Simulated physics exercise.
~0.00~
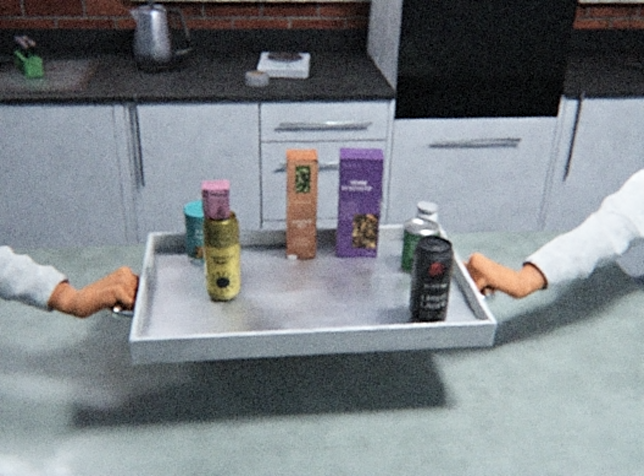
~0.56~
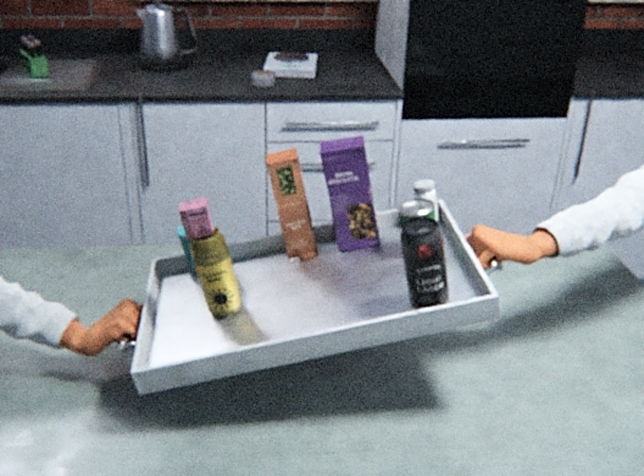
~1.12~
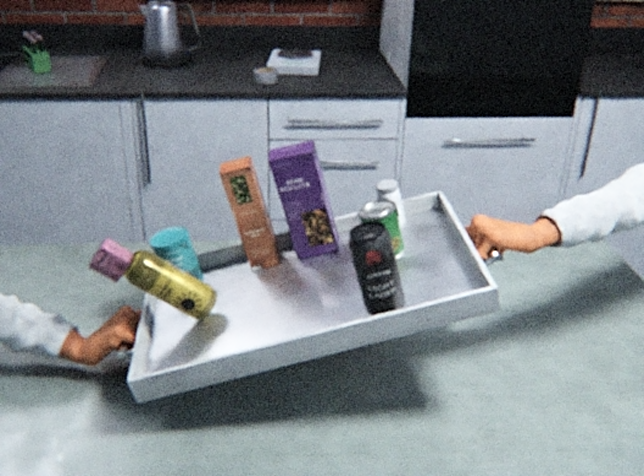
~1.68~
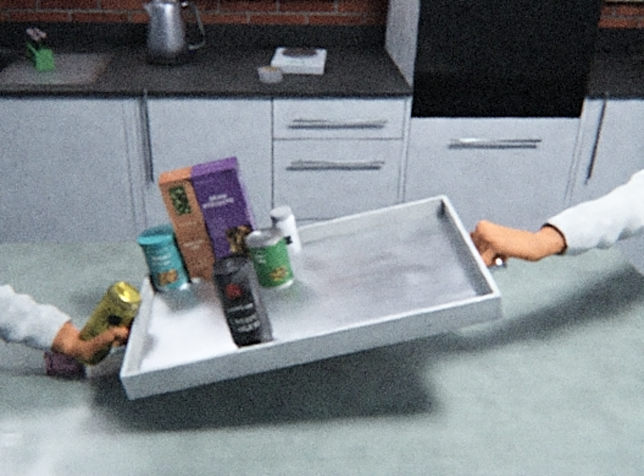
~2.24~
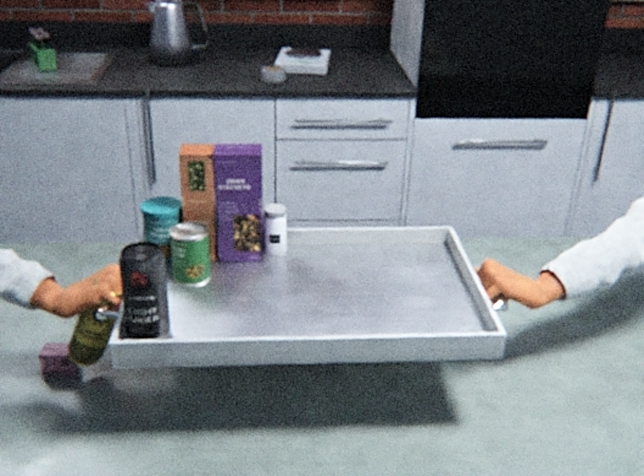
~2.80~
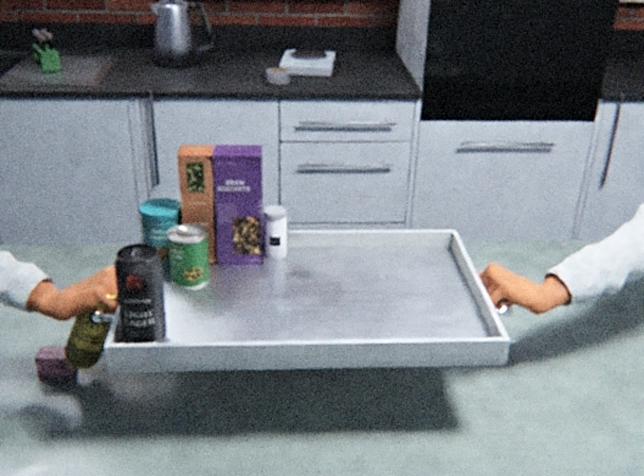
At first, two hands hold a white tray level above a table in a kitchen, with cans, tins, tall cartons and a small pink carton standing on it. The left side dips, and the items lean while the pink carton and yellow can tip towards that edge. As the tilt steepens, both go over the left rim, and the black can, green tin, white shaker and tall cartons slide left. The hands then level the tray again. It ends with the remaining items upright, crowded at the left, while the pink carton and yellow can lie off the tray.
